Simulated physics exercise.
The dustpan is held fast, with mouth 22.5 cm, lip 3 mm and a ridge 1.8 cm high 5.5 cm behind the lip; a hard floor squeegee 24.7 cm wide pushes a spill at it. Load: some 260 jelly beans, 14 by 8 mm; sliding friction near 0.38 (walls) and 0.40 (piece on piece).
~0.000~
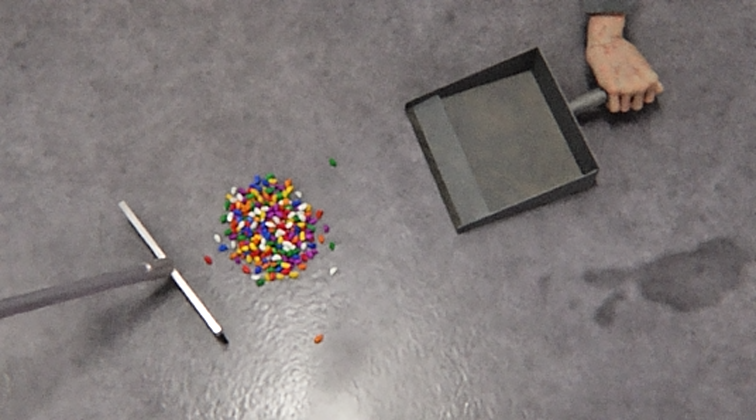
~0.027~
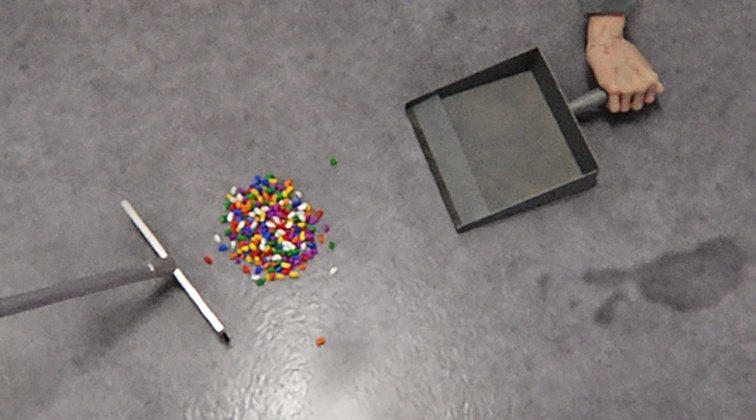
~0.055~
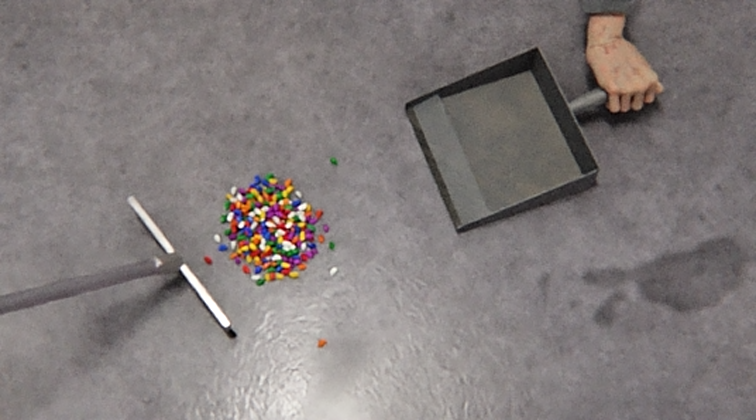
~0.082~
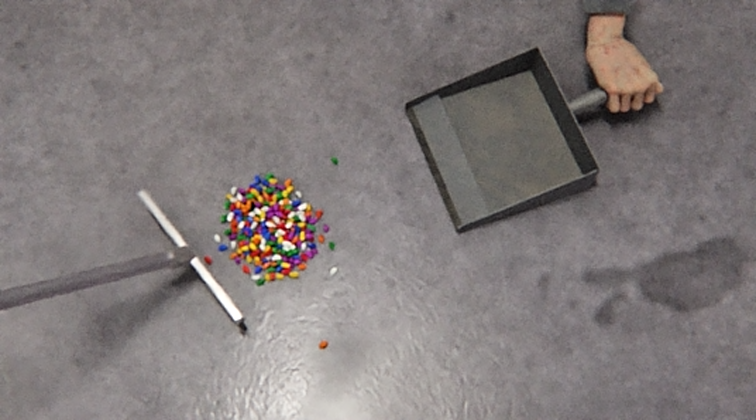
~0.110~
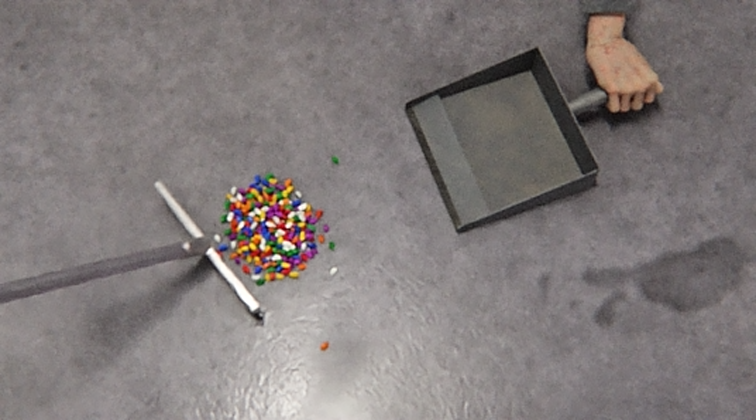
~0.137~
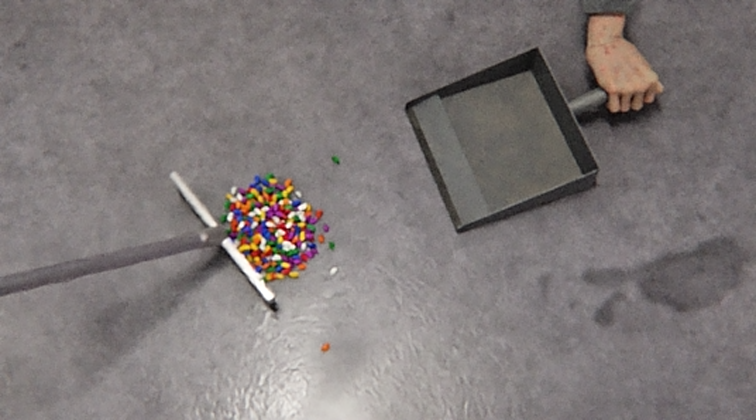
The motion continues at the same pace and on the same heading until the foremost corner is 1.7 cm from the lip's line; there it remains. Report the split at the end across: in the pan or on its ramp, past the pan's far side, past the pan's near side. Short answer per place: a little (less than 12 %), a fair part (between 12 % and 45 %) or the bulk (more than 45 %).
In the pan or on its ramp - a fair part, past the pan's far side - a fair part, past the pan's near side - a little.
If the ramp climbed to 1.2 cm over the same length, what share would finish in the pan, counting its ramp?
30 per cent.
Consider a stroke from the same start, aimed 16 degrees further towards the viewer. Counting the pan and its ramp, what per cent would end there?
Under that change, roughly 20 in a hundred.
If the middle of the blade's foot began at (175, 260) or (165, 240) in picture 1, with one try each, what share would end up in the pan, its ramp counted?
25 and 25 per cent, roughly.
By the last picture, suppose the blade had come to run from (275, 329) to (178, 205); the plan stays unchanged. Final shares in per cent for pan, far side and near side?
The pan gets 0, the far side 0 and the near side 10.
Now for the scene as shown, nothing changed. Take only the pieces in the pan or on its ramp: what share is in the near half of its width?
I'd put it at around 20 per cent.
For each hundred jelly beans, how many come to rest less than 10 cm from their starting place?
About 0 %.
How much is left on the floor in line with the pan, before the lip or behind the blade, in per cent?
I'd say close to 40 per cent of them.
Then, at 0.29 s, middle of the blade 19 cm from the lip; 0 % over the lip, far side 5 %, near side 0 %.
After 0.39 s, middle of the blade 9 cm from the lip; 0 % over the lip, far side 15 %, near side 5 %.
After 0.63 s, middle of the blade 6 cm from the lip; 30 % over the lip, far side 30 %, near side 5 %.
At rest (3.1 s), pan 30 %, far side 30 %, near side 5 %, in front of the lip or behind the blade 40 %.
